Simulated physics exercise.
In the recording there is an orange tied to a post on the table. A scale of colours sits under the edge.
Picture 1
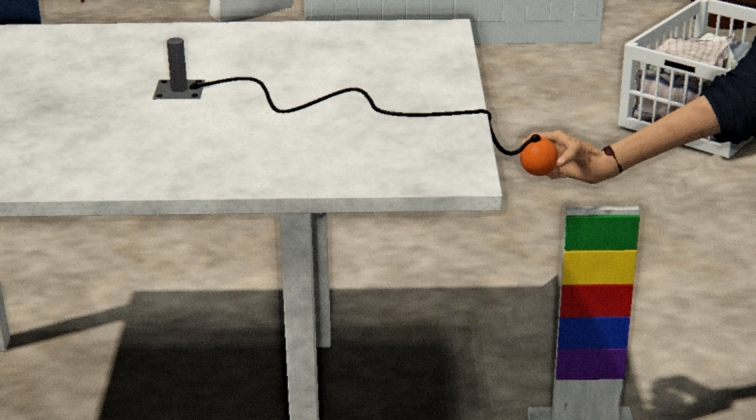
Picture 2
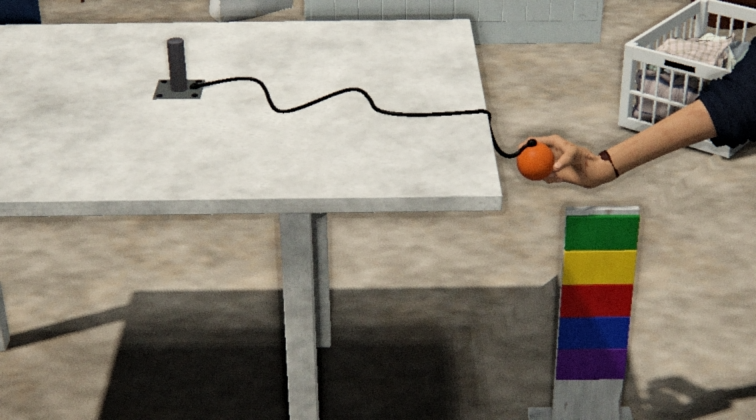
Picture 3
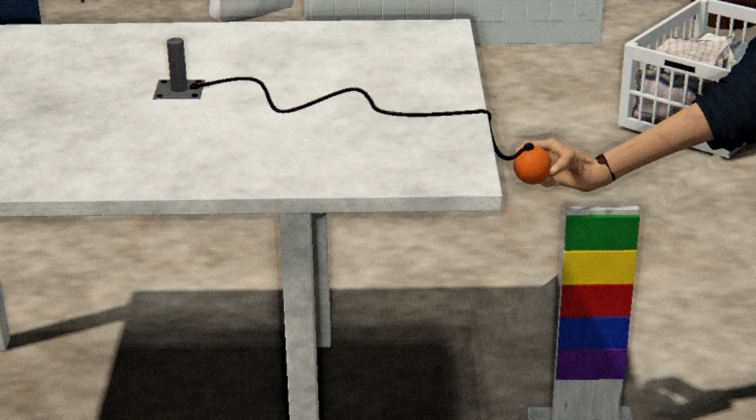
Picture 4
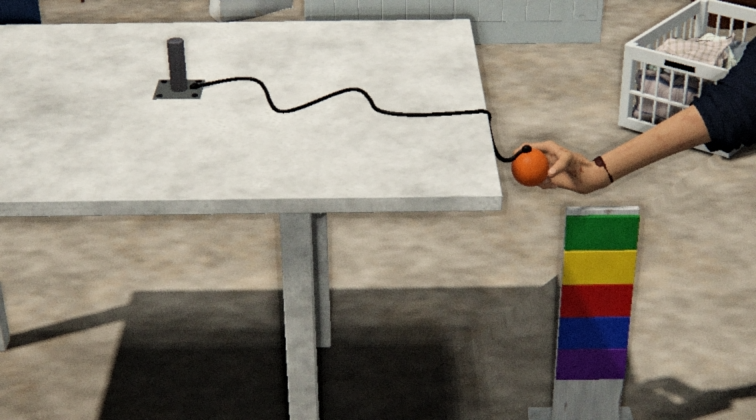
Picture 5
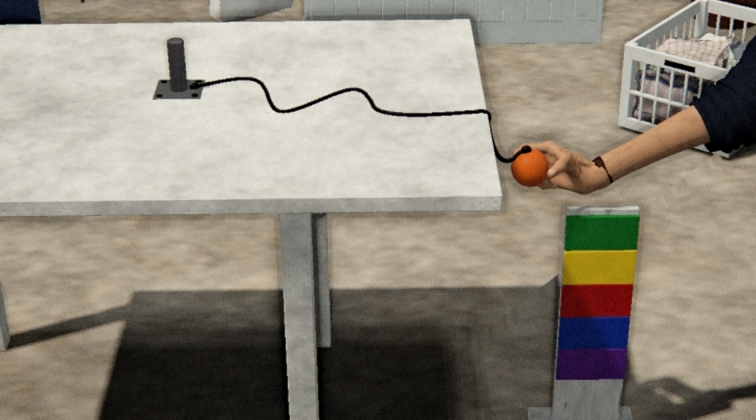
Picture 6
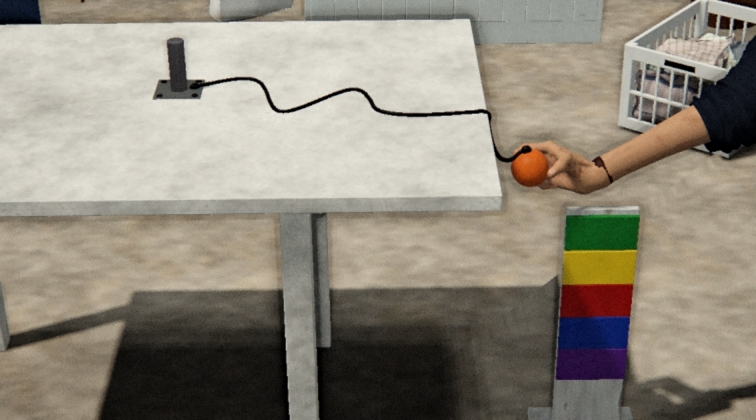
Hand holding an orange ball tied by a black cord to a tabletop post, lowering it slightly leftward, then keeping still.
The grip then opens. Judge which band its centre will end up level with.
I would say red.
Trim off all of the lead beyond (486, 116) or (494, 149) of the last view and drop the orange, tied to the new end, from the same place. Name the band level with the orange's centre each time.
In order, the results are green and yellow.
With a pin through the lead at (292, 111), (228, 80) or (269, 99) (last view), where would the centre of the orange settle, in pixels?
In that order: (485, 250), (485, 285) and (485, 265).
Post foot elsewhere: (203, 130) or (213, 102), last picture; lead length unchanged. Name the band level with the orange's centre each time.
Trial 1 - blue; trial 2 - blue.
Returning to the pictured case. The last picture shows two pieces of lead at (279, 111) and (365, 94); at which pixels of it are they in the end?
End positions: About (339, 96) and about (446, 102).
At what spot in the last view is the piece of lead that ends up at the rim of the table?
It's the point at about (377, 110).
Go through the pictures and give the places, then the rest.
In the first frame, orange (539, 157); green (602, 234); yellow (600, 269); red (597, 301); blue (594, 334); purple (592, 365).
In the second frame, orange (536, 162); lead through (233, 80) (271, 104) (339, 93) (387, 113) (475, 112).
In the third frame, orange (533, 165).
In the fourth frame, orange (530, 168); lead through (233, 80) (271, 104) (339, 93) (387, 113) (475, 112).
In the fifth frame, orange (530, 168).
In the sixth frame, orange (530, 168); lead through (233, 80) (271, 104) (339, 93) (387, 113) (475, 112).
A little later, orange near (479, 273); level with yellow.
Next, orange near (477, 290); level with red.
When it is over, orange near (482, 296); level with red. Its middle rests at the red band.
